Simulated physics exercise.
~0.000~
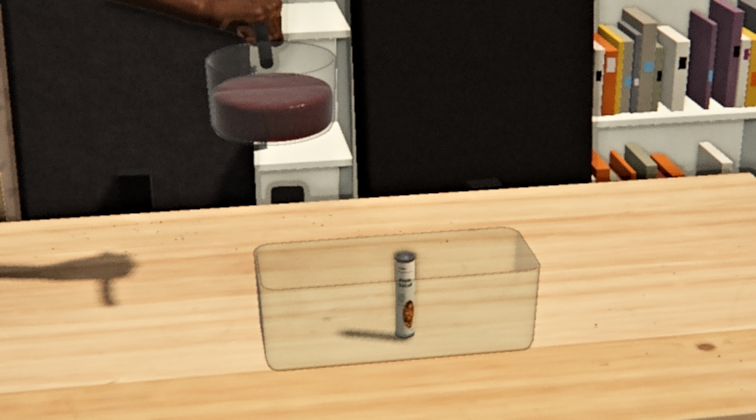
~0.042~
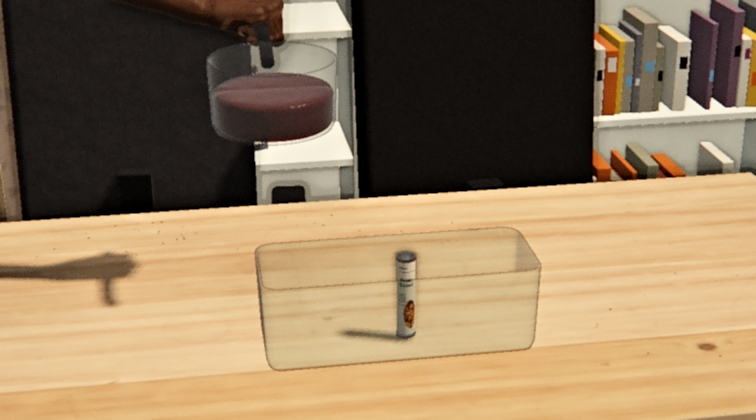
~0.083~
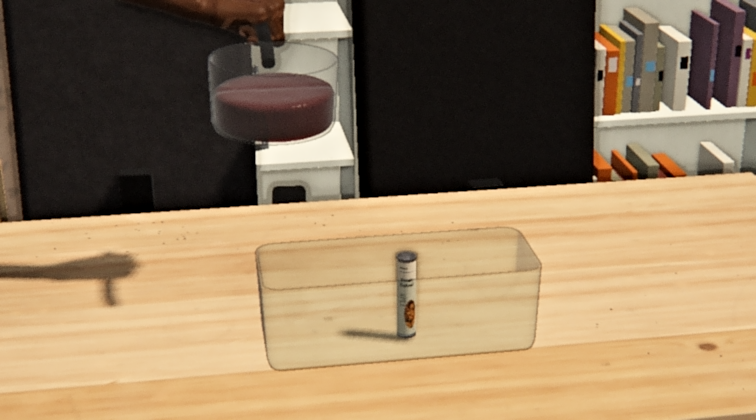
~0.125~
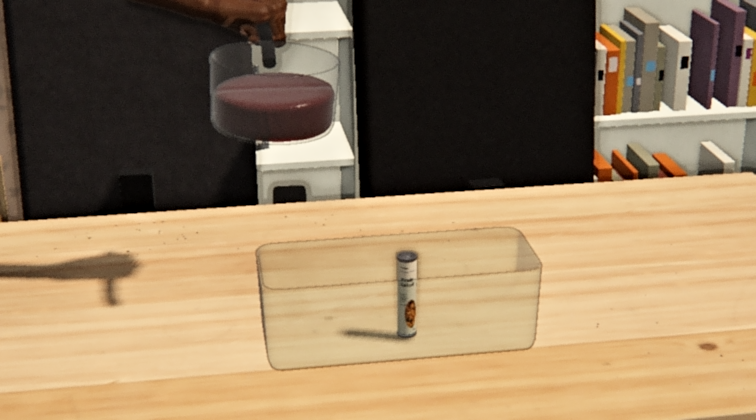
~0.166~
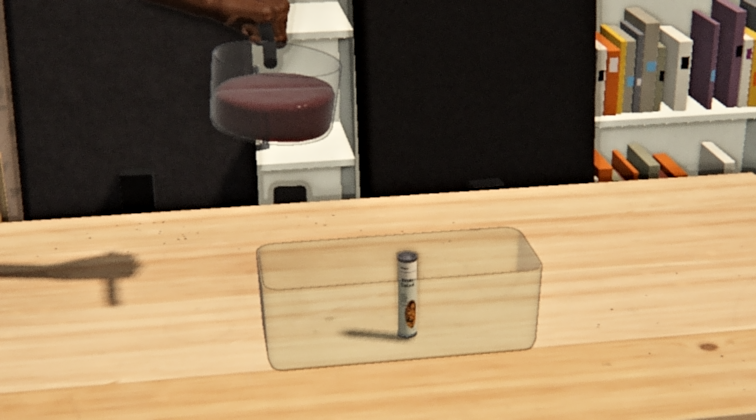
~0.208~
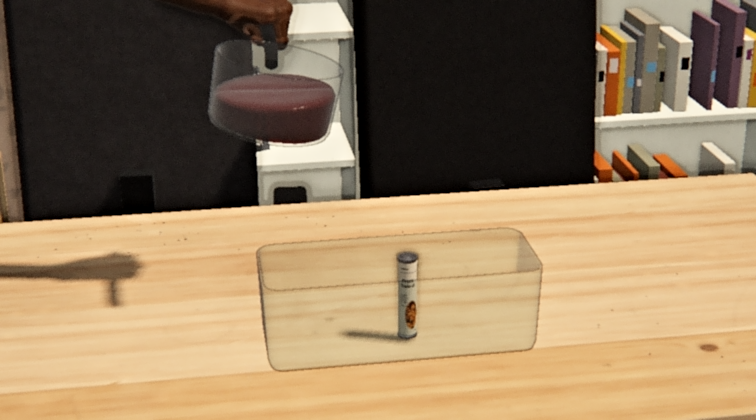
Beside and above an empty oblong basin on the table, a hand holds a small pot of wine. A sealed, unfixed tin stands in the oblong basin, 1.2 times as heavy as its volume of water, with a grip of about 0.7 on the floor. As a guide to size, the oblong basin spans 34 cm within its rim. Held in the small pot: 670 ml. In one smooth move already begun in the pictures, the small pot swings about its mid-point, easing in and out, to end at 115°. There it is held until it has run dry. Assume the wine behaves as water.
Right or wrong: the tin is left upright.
Wrong.
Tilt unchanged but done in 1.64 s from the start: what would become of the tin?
Then it keeps standing.
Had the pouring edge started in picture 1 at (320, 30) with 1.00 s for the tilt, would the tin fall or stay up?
It tumbles.
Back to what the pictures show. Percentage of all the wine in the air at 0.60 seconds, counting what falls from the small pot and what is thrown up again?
Roughly 34 percent.
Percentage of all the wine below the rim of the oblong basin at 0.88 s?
About 68 %.
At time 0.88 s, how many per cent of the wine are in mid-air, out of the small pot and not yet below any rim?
I'd put it at about 22 per cent of the liquid.
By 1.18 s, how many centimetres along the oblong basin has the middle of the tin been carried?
Near 5 cm.
Then, 0.60 s in, the tilt is 74° and 66 per cent is still to pour; the tin stands where it began.
Then, 0.88 s in, the tilt is 111° and 10 per cent is still to pour; the tin stands where it began.
Then, 1.18 s in, the tilt is 115° and 0 per cent is still to pour; the tin leans 38°.
Then, 1.51 s in, the tilt is 115° and 0 per cent is still to pour; the tin lies on its side.
Finally, the tin lies on its side.
